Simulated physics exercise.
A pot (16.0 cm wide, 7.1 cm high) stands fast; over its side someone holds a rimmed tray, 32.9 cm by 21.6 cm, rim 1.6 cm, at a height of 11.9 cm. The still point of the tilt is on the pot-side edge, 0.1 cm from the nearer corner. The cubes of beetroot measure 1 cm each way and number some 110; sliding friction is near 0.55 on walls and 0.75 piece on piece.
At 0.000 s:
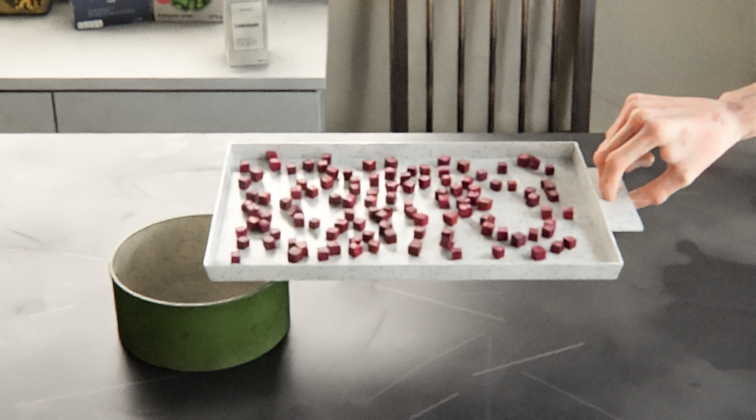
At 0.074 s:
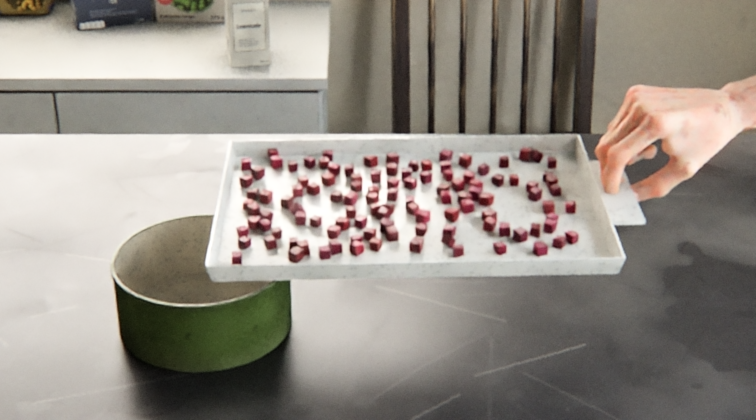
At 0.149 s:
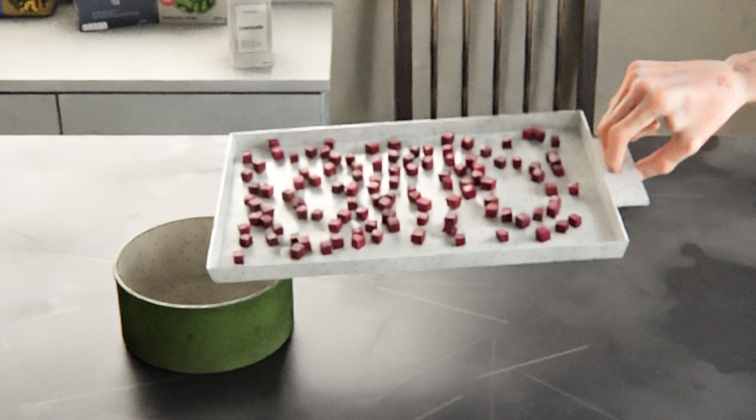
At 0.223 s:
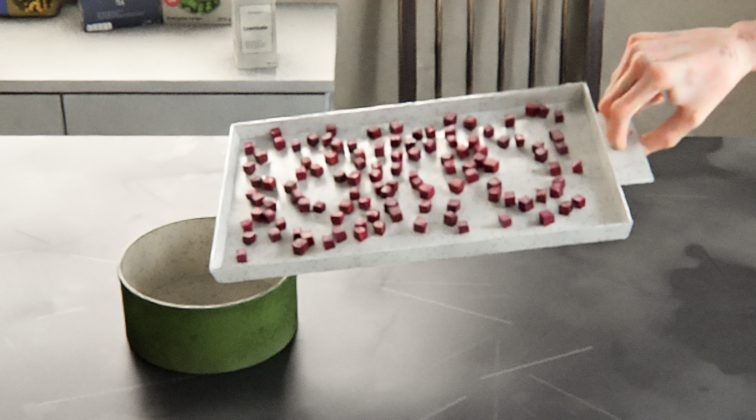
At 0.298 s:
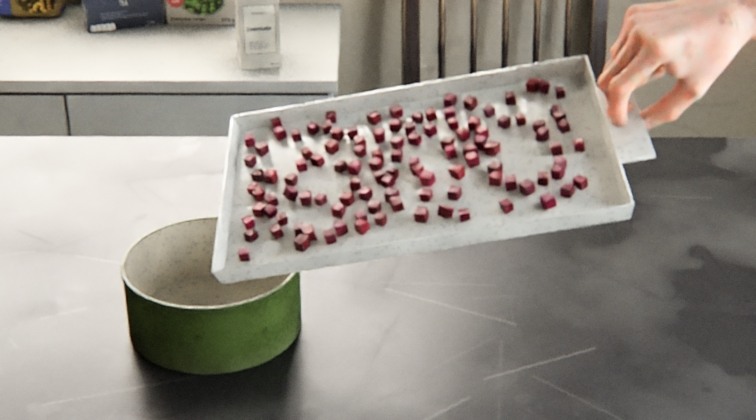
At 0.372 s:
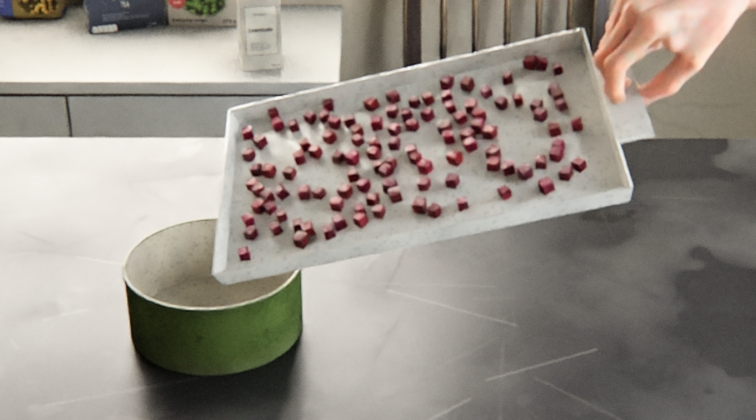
A hand held a pale rimmed tray scattered with small dark red cubes, its left edge over a green pot on a dark table, then raised the right end steadily into a moderate leftward slant.
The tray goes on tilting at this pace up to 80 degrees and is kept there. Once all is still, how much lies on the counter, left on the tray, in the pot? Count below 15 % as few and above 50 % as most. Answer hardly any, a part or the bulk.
Counter: The bulk, tray: A part, pot: Hardly any.
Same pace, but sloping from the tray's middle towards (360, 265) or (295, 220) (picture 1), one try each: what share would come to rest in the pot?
About 0 and 30 per cent.
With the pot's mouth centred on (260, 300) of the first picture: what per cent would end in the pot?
About 0 per cent.
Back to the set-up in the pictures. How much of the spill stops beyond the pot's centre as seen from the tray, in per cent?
Roughly 90 per cent.
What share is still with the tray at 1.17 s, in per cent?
Some 55 per cent of the load.
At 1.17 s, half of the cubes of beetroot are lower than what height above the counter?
Roughly 14 cm.
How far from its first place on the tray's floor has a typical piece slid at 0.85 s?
Some 9 cm.
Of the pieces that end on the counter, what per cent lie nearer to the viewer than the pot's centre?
About 100 per cent.
After 0.85 s, tilt 48 degrees; the tray holds 100 %, the pot 0 %.
After 1.17 s, tilt 68 degrees; the tray holds 55 %, the pot 0 %.
After 1.58 s, tilt 80 degrees; the tray holds 45 %, the pot 0 %.
In the end, at 2.8 s, counter 65 %, tray 35 %, pot 0 %.
